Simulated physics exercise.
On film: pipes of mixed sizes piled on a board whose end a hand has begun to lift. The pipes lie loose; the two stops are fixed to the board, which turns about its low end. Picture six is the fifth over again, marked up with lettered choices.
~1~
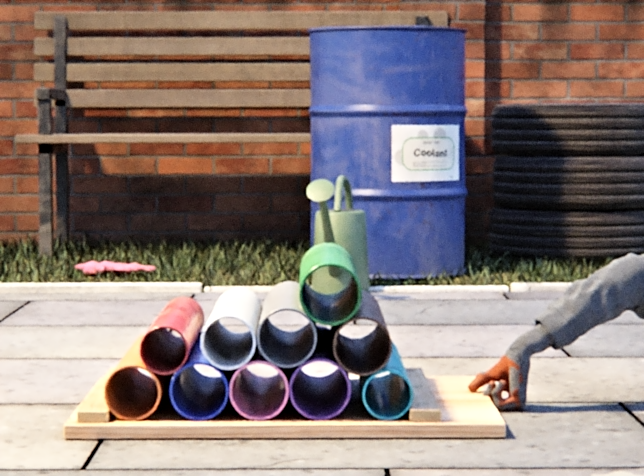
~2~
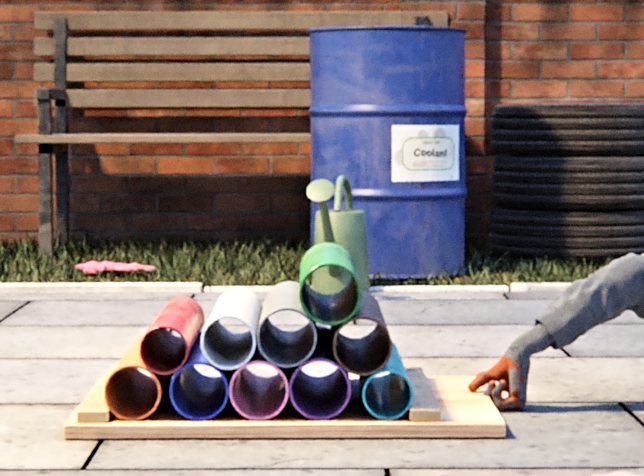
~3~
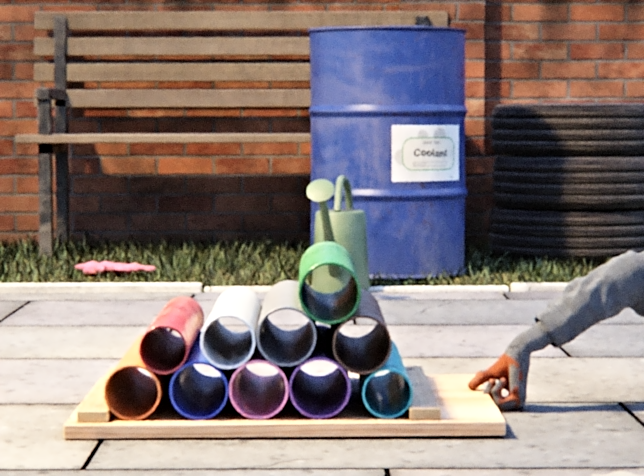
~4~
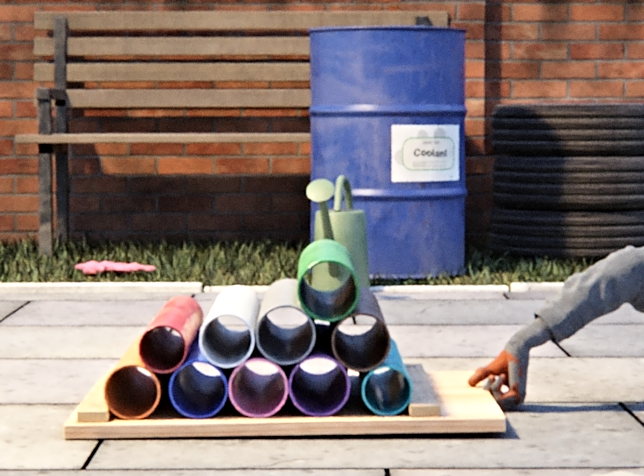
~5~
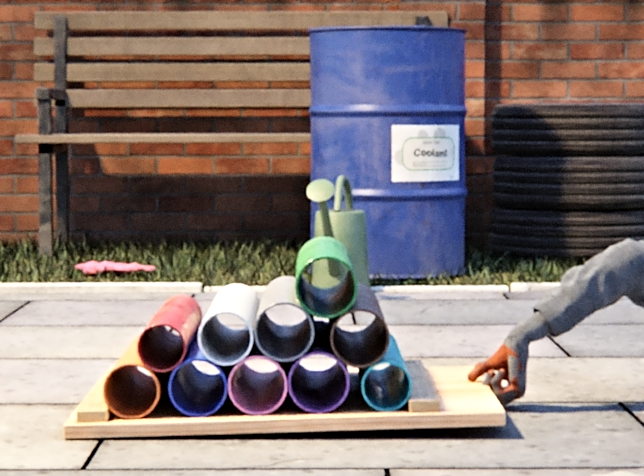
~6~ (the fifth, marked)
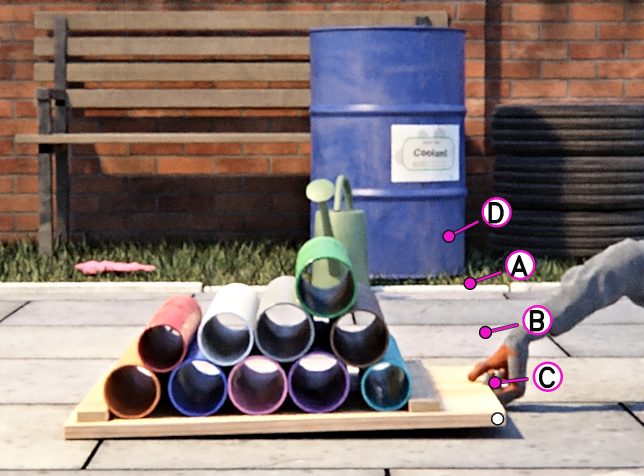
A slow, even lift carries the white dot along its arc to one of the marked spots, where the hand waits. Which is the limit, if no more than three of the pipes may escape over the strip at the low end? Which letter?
It can be raised to A.
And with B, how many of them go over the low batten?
It comes to none.
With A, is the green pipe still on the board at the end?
The green pipe: Yes.
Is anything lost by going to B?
At B: No.
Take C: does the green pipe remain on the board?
Yes, with C.
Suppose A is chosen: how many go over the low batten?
With A, none.
On the marked copy, A at (470, 283); B at (485, 332); C at (495, 383); D at (449, 236); the white dot at (498, 419).
With A. Early on, board at 14°.
Further on, board at 20°.
At the end, board at 20°, none over the low batten.
As for the rest, B none over the low batten; C none over the low batten; D ten over the low batten.
